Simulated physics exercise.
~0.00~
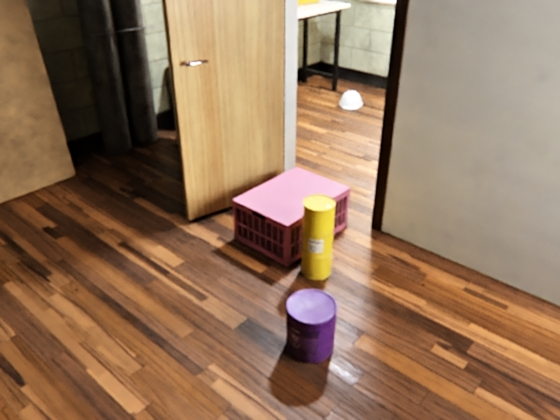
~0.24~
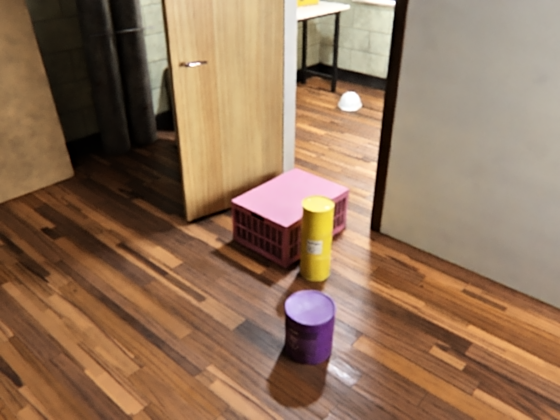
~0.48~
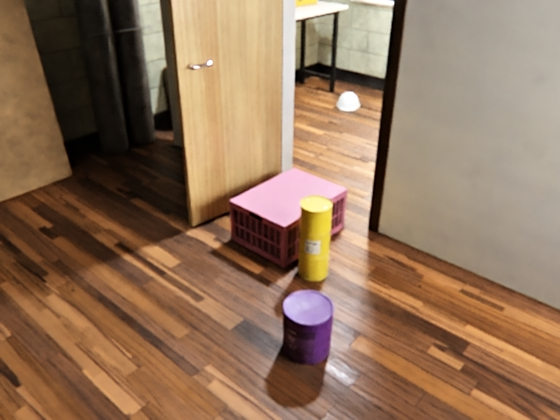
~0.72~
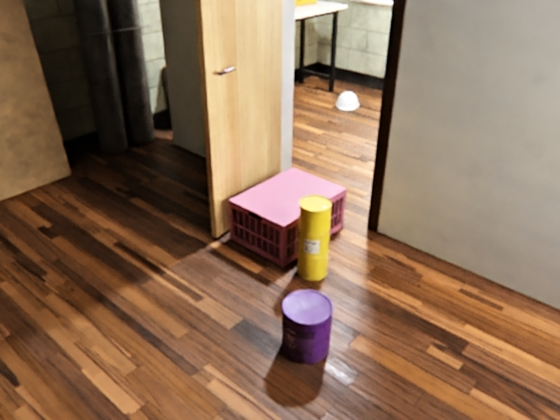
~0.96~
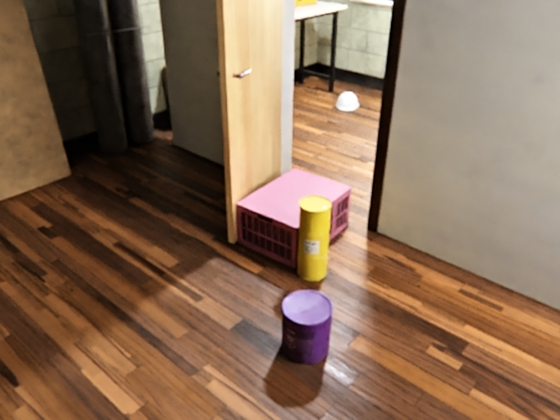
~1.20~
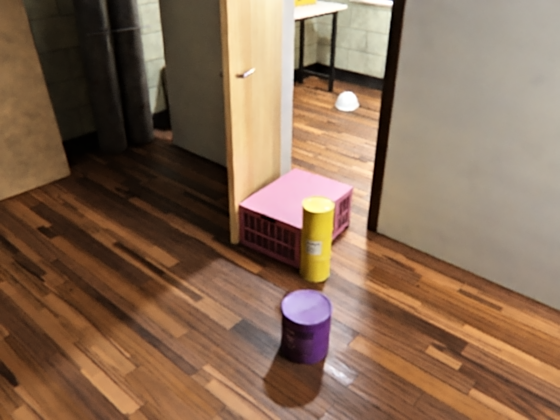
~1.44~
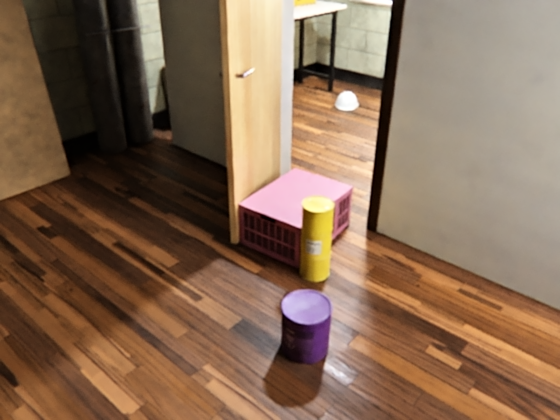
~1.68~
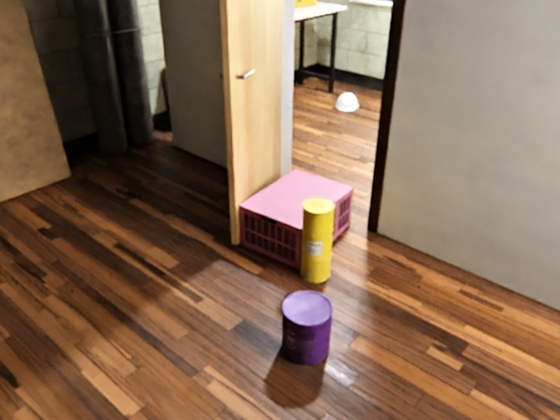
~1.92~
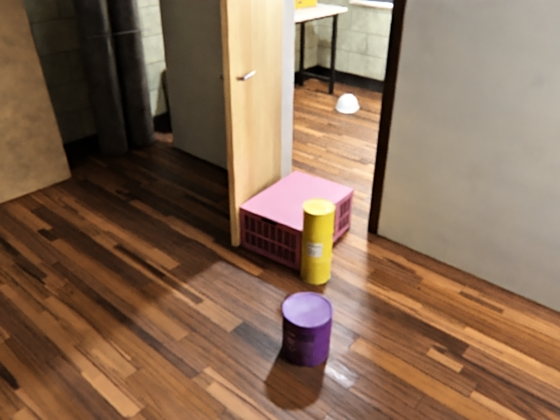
A wooden door swung partway toward closing, nudged a pink crate slightly to the right, and stopped still well open against it, while a yellow canister and a purple pail stayed standing on the wood floor nearby.
